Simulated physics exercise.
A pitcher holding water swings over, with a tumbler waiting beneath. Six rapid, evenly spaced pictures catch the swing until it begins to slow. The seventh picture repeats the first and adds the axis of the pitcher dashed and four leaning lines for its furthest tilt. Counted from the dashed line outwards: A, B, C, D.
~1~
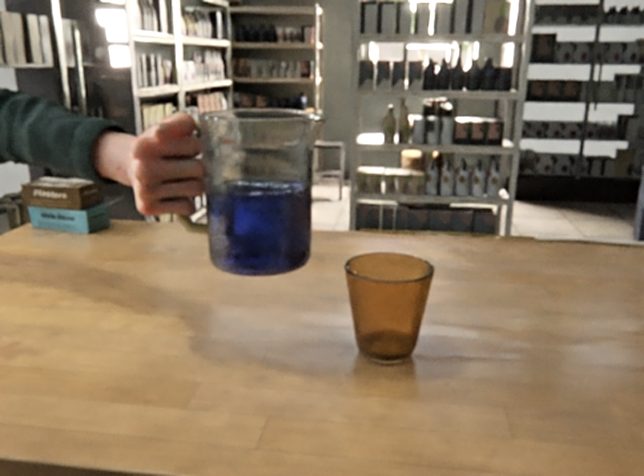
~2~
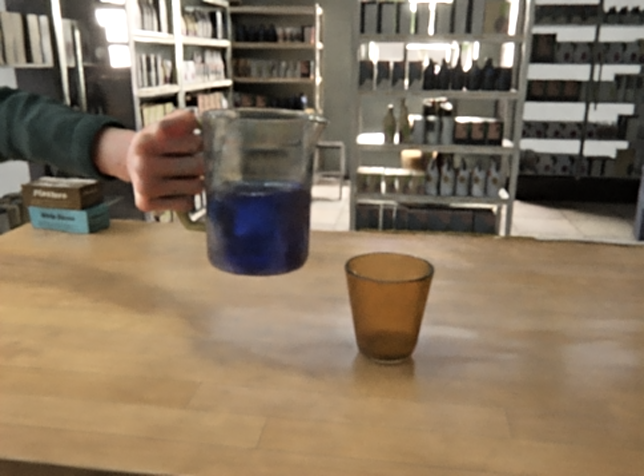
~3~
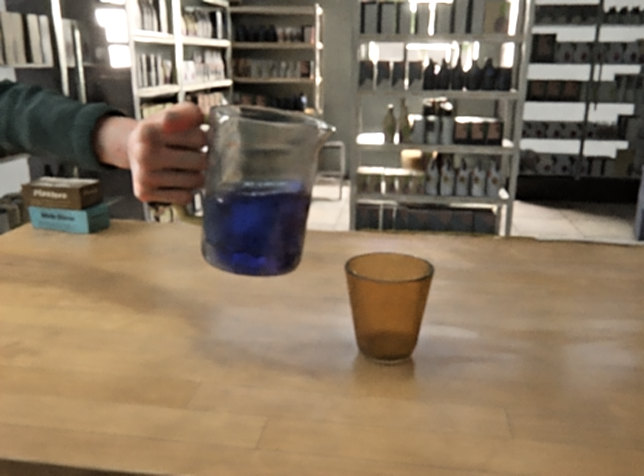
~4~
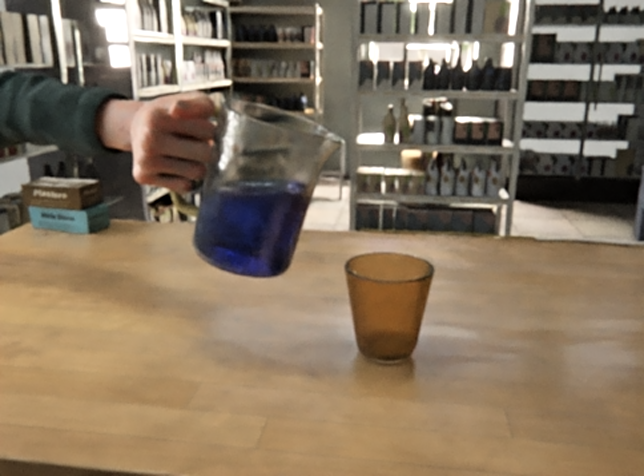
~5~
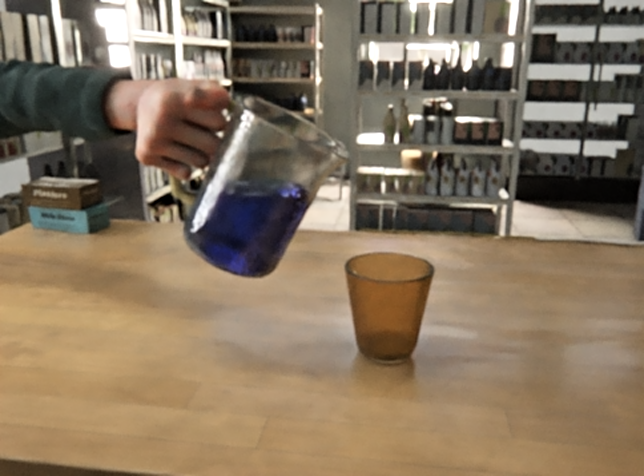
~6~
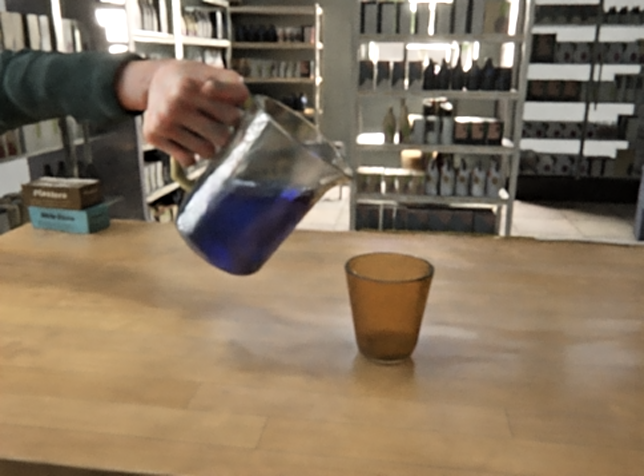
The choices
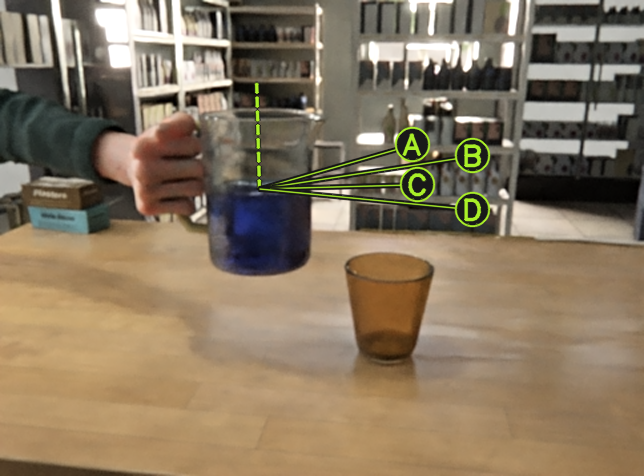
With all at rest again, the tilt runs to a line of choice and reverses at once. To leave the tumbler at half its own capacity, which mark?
A beats the others.
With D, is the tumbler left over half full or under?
Over.
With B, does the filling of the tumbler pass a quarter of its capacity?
Yes, clearly.
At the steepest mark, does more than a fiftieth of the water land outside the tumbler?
Yes, it does.
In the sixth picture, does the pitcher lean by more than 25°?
Yes.
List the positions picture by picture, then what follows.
Upright, lip at (324, 119); rim of the tumbler round (389, 266); nothing has left yet.
Upright, lip at (327, 121); nothing has left yet.
Tipped about 8°, lip at (333, 129); nothing has left yet.
Tipped about 16°, lip at (342, 141); nothing has left yet.
Tipped about 27°, lip at (349, 158); nothing has left yet.
Tipped about 38°, lip at (354, 177); nothing has left yet.
On the marked copy, A at (395, 149); B at (456, 158); C at (401, 185); D at (455, 208).
If A is chosen, the tumbler ends with about 52 % of what it can hold.
If B is chosen, the tumbler ends with about 72 % of what it can hold; 4 % of the water is spilt.
If C is chosen, the tumbler ends with about 80 % of what it can hold; 14 % of the water is spilt.
If D is chosen, the tumbler ends with about 88 % of what it can hold; 24 % of the water is spilt.
